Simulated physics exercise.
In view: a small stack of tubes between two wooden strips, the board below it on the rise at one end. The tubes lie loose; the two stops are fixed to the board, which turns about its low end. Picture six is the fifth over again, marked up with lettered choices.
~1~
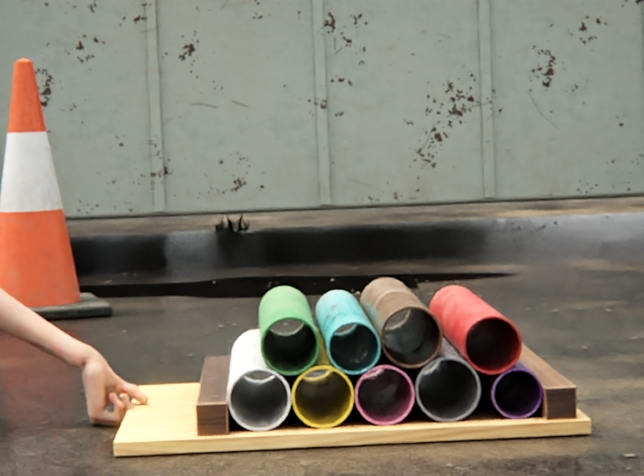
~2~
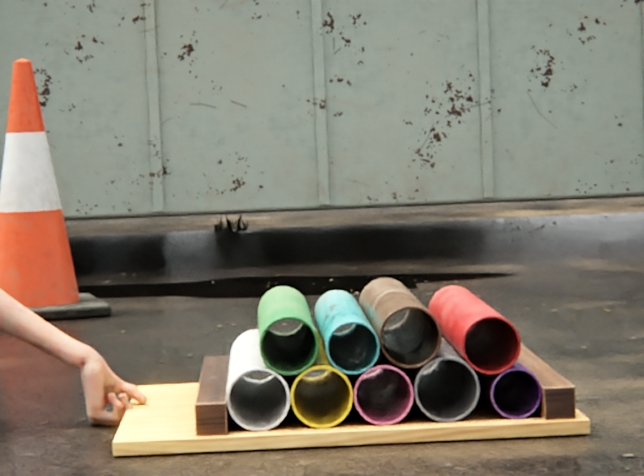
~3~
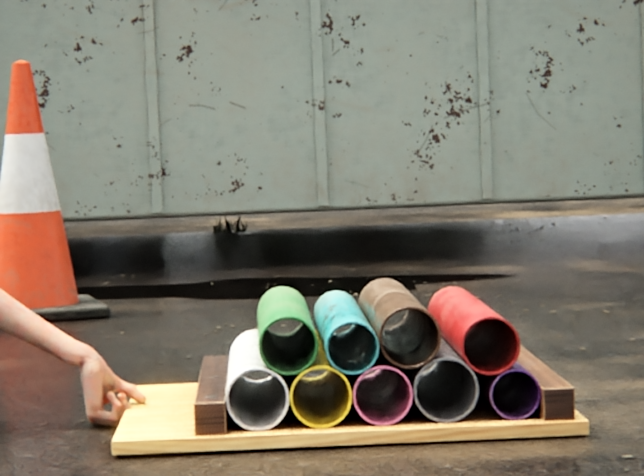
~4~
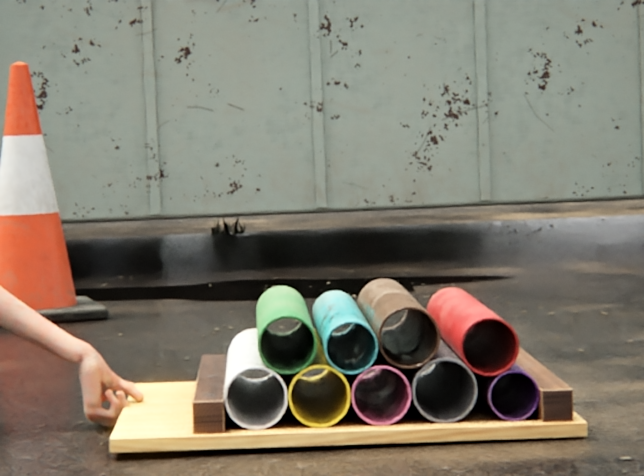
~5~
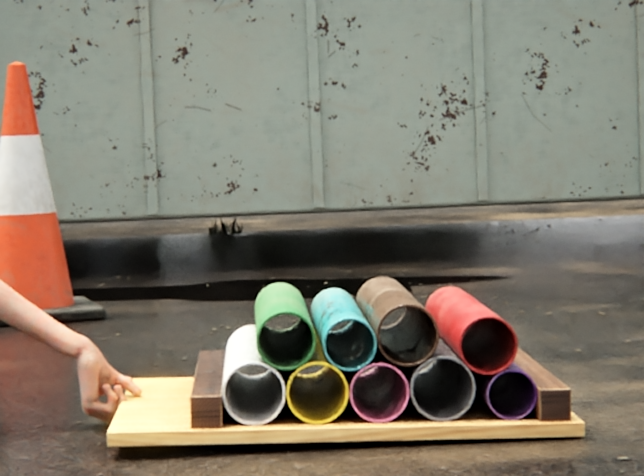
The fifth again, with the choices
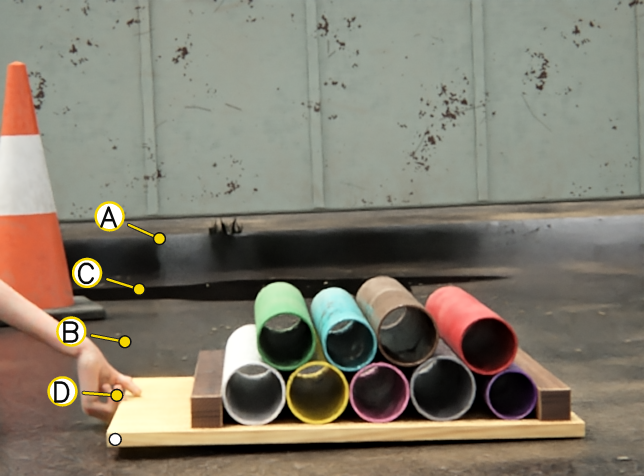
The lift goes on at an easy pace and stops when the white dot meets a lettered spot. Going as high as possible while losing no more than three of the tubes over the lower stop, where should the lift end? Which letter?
No higher than A.
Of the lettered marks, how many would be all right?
Four of them.
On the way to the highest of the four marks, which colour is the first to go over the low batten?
First is the red one.
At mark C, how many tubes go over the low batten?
With C, one.
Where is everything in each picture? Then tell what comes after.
Brown tube (412, 337); green tube (290, 346); board (344, 393), in the first frame.
Board (343, 393); white tube (258, 399), in the second frame.
Board (341, 393); white tube (257, 399); green tube (288, 346); red tube (491, 346), in the third frame.
Board (340, 393); white tube (256, 398); yellow tube (320, 396), in the fourth frame.
Board (337, 391); white tube (254, 394); yellow tube (317, 393), in the fifth frame.
On the marked copy, A at (159, 238); B at (125, 342); C at (139, 289); D at (117, 395); the white dot at (115, 440).
Following A. Soon after the start, board at 16°.
Later, board at 27°.
In the end, board at 27°, one over the low batten (red).
As for the rest, B one over the low batten (red); C one over the low batten (red); D none over the low batten.
